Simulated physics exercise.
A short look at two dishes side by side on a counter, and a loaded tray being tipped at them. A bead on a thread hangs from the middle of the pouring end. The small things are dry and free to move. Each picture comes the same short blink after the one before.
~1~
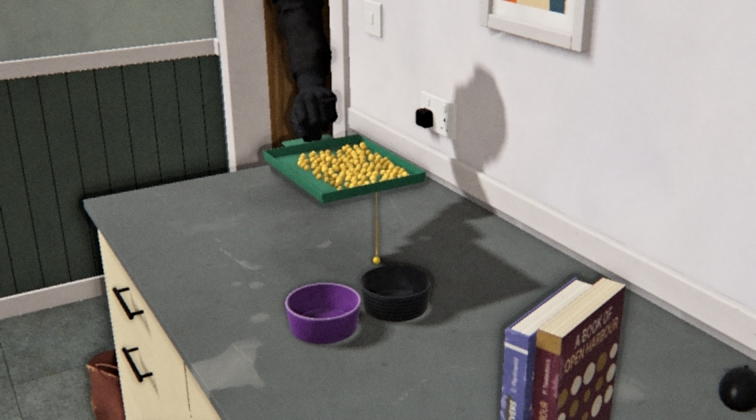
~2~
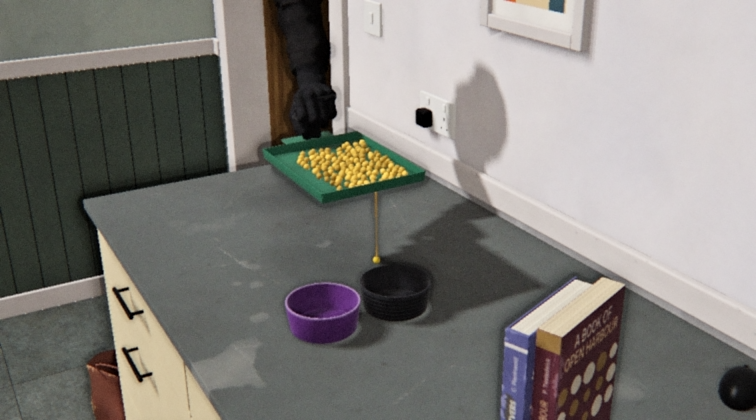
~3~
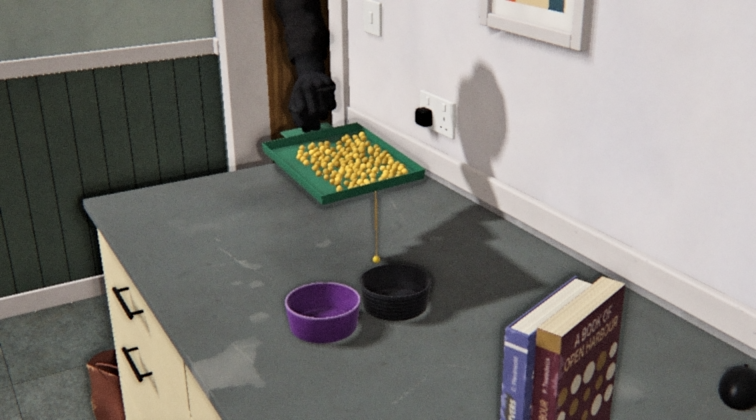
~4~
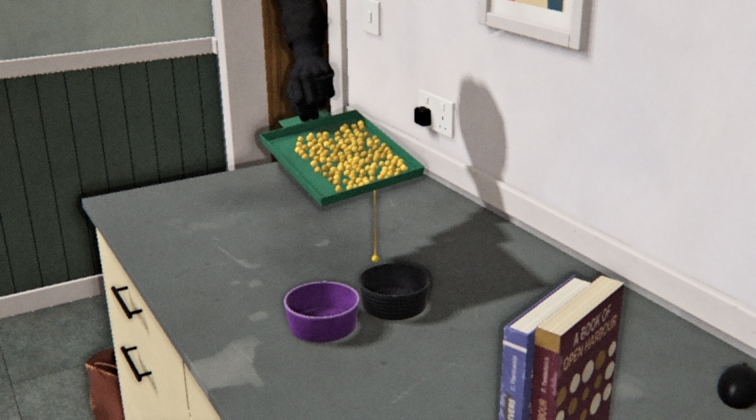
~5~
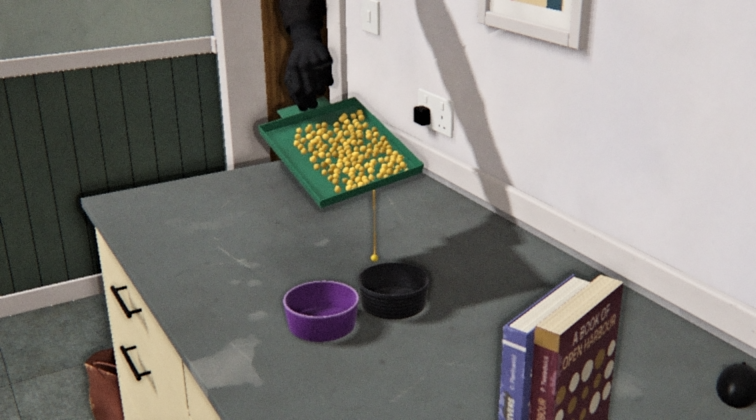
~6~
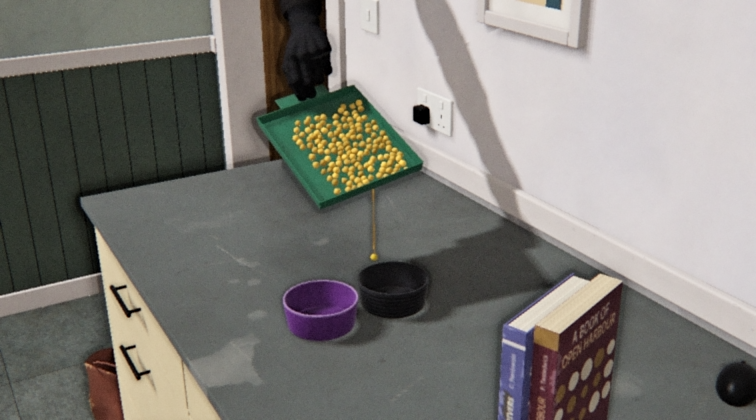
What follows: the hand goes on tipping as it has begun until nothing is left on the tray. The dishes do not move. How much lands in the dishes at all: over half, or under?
Together they catch over half.
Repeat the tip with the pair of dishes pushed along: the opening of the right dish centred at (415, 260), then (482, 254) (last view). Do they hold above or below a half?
The first try: Above a half. The second: Less than half.
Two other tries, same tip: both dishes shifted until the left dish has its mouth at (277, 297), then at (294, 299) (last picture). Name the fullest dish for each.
At the first place the right-hand dish, at the second the right dish.
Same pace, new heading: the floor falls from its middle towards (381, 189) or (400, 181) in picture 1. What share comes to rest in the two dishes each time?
The first gives 50 %, the second 10 %.
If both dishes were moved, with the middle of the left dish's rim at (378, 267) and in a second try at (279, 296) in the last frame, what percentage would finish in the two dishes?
The first gives 10 %, the second 70 %.
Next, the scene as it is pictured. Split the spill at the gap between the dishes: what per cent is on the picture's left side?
It comes to 70 per cent or so.
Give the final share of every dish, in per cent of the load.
About: Left dish 40, right dish 30 per cent.
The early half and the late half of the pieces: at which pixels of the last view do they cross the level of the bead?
The first part at (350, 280); the rest at (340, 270).
Soon after the last picture, tray tipped steeply; nearly all on the tray; a stray few in the air.
A little later, tray tipped past a quarter turn; most on the tray; a small part in the left dish; a stray few in the right dish; a stray few outside both; a stray few in the air.
Later still, tray tipped past a quarter turn; about a third in the left dish; about a quarter in the right dish; about a third outside both; a stray few in the air.
At rest, tray tipped past a quarter turn; about a third in the left dish; about a quarter in the right dish; about a third outside both.
